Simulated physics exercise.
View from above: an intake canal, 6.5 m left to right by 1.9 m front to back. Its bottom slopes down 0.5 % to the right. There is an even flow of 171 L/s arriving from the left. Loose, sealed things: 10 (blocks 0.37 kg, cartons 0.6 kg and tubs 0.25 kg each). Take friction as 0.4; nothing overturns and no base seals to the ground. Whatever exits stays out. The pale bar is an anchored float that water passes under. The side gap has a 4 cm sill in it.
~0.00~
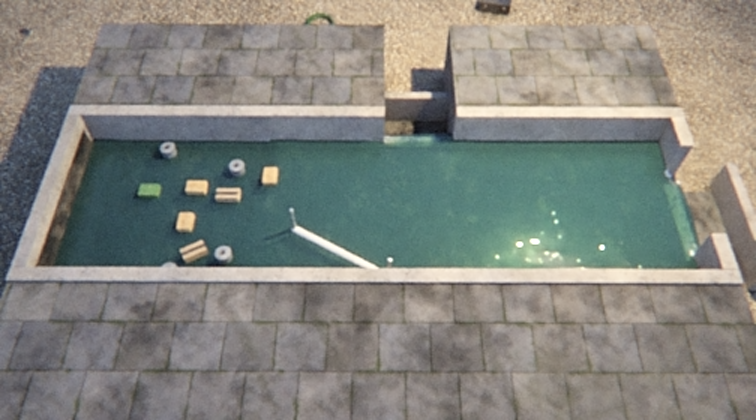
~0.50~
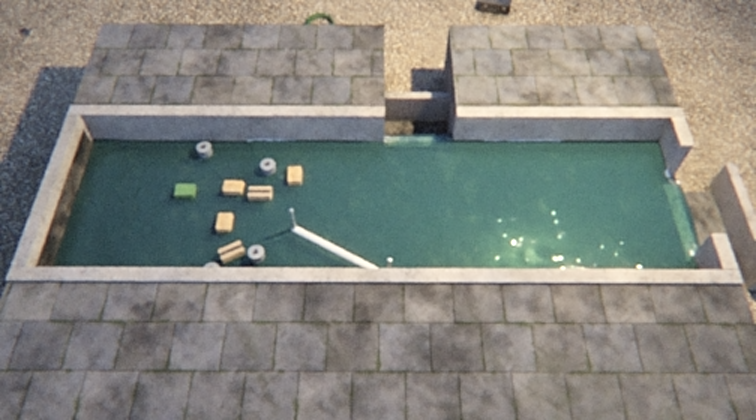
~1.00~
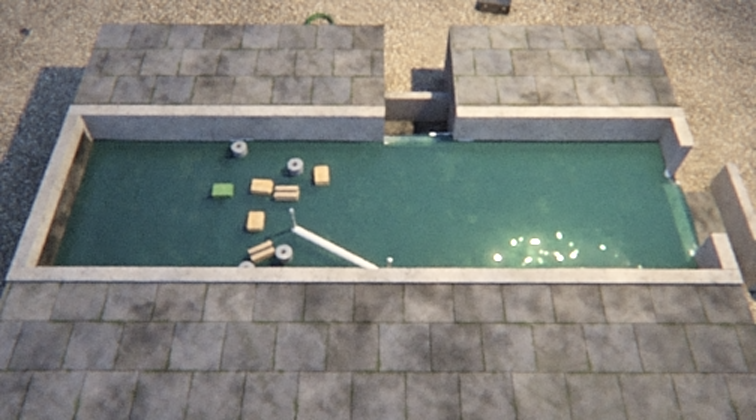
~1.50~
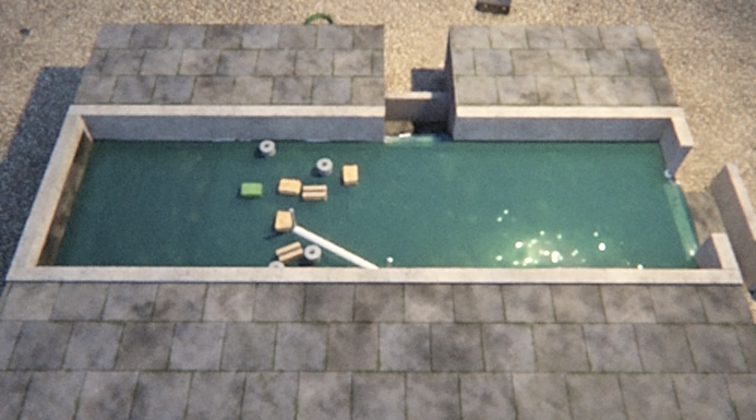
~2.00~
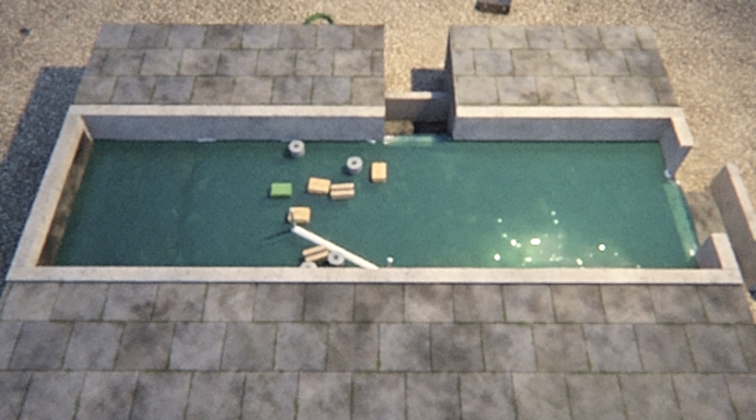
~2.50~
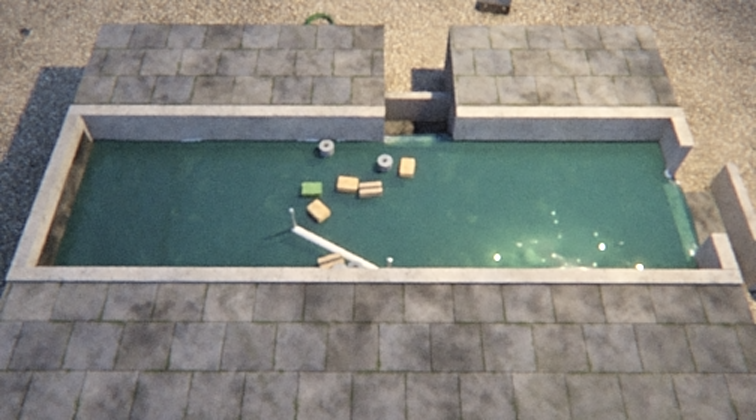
A loose group of small floating blocks, bundles and round grey tubs, one block green, drifts rightward from the left part of a green, stone-walled canal. The lower pieces reach a slanting white bar and slide along it near the bottom wall, while the upper ones move past above it toward mid-canal.
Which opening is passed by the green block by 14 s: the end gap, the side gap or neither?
End opening.
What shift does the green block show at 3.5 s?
Around 250 cm from the start by that time.
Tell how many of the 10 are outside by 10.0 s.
3 by that time.
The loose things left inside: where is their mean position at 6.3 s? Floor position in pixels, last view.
I'd put it around (449, 212).
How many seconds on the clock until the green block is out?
Estimate: Close to 10.5 s.
After 3.5 s the green block is near (373, 186), 2.4 m from its start, afloat; 0 of 10 are out; 10 afloat.
After 6.3 s the green block is near (499, 167), 3.8 m from its start, afloat; 2 of 10 are out; 8 afloat.
After 10.0 s the green block is near (643, 174), 5.4 m from its start, afloat; 3 of 10 are out; 7 afloat.
After 14.0 s the green block has gone out by the end gap; 7 of 10 are out; 3 afloat.
